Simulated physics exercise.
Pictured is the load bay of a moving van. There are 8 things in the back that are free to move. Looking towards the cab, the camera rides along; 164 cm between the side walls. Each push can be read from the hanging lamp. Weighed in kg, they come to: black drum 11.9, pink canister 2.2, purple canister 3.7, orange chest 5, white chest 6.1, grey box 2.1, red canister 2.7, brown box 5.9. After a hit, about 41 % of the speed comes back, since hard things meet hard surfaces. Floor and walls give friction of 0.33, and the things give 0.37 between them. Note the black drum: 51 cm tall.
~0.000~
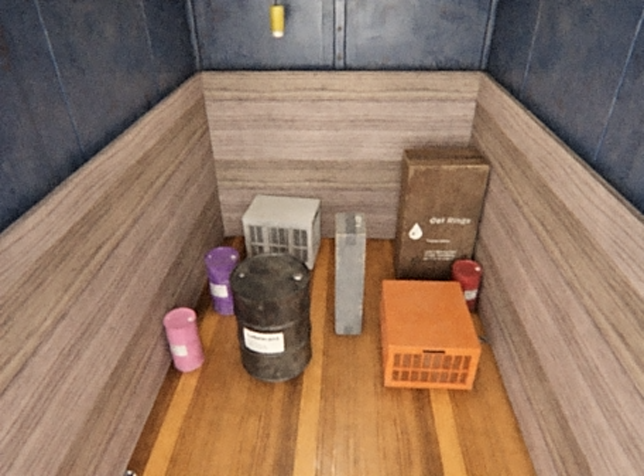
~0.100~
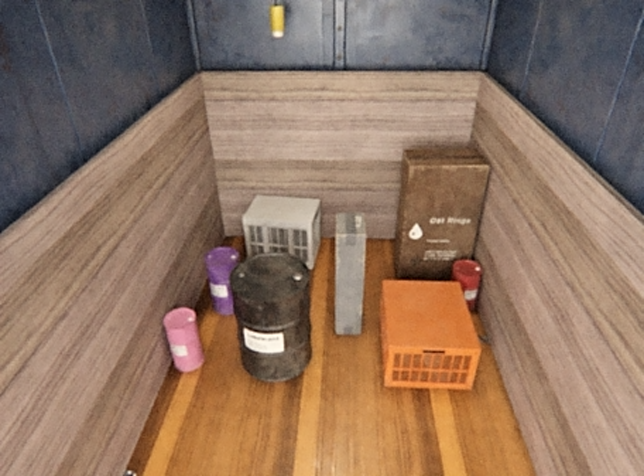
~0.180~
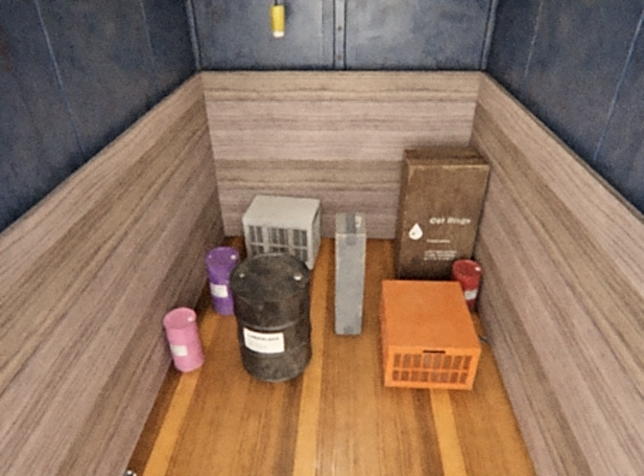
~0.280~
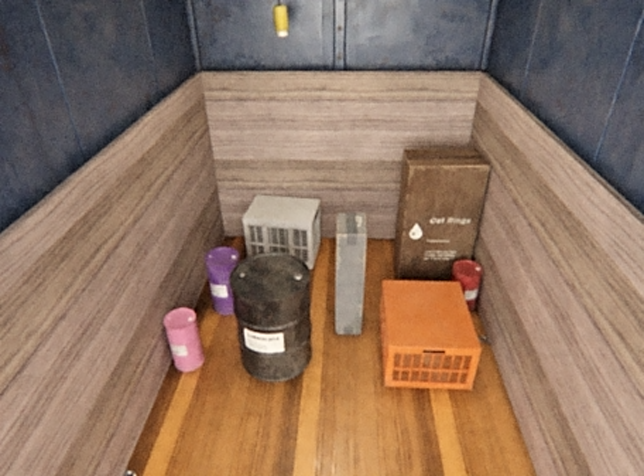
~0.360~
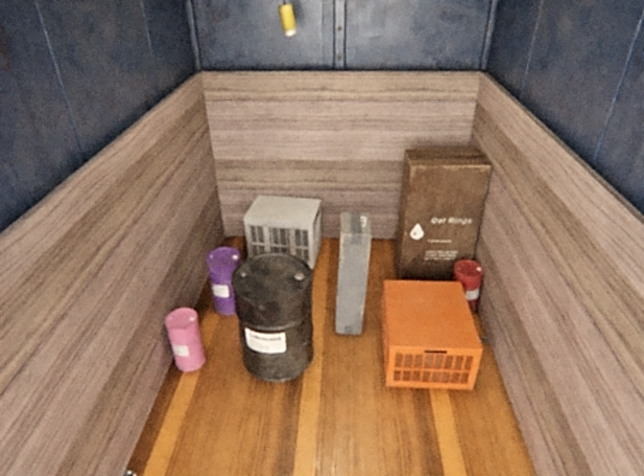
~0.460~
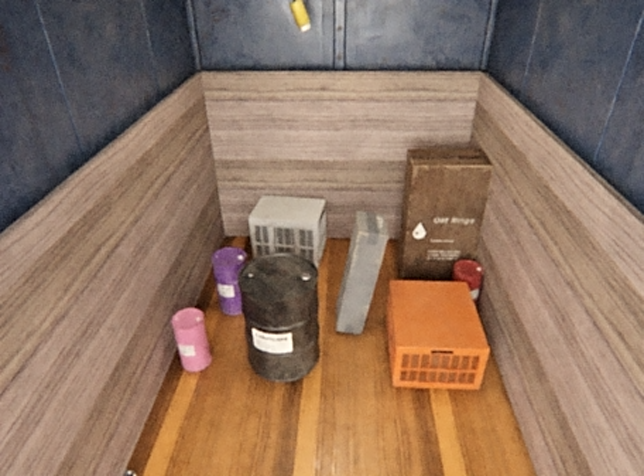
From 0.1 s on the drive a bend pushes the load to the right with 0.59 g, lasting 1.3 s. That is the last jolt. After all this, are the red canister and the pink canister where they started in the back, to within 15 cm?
Red canister: In position; pink canister: Displaced.
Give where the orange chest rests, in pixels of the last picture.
It ends up at about (457, 333).
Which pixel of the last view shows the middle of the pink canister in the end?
The resting point is around (327, 351).
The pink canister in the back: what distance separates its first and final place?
It ends up around 70 cm from its start.
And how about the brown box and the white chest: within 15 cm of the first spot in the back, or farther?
First the brown box: It stays in position; then the white chest: It departs its position.
After 0.66 s, push 0.59 g right; pink canister moved 18 cm near (220, 341); grey box 46° off upright; purple canister moved 18 cm.
After 0.86 s, push 0.59 g right; pink canister moved 42 cm near (269, 342); grey box 45° off upright; purple canister moved 42 cm.
After 1.06 s, push 0.59 g right; pink canister moved 67 cm near (320, 346); grey box 61° off upright; purple canister 4° off upright.
In the end (2.9 s), toppled in the back, grey box; not toppled but over 15 cm from the start, black drum, pink canister, purple canister, orange chest and white chest; the other 2 under 15 cm from the start. In the last view, red canister near (465, 286), pink canister near (327, 351).
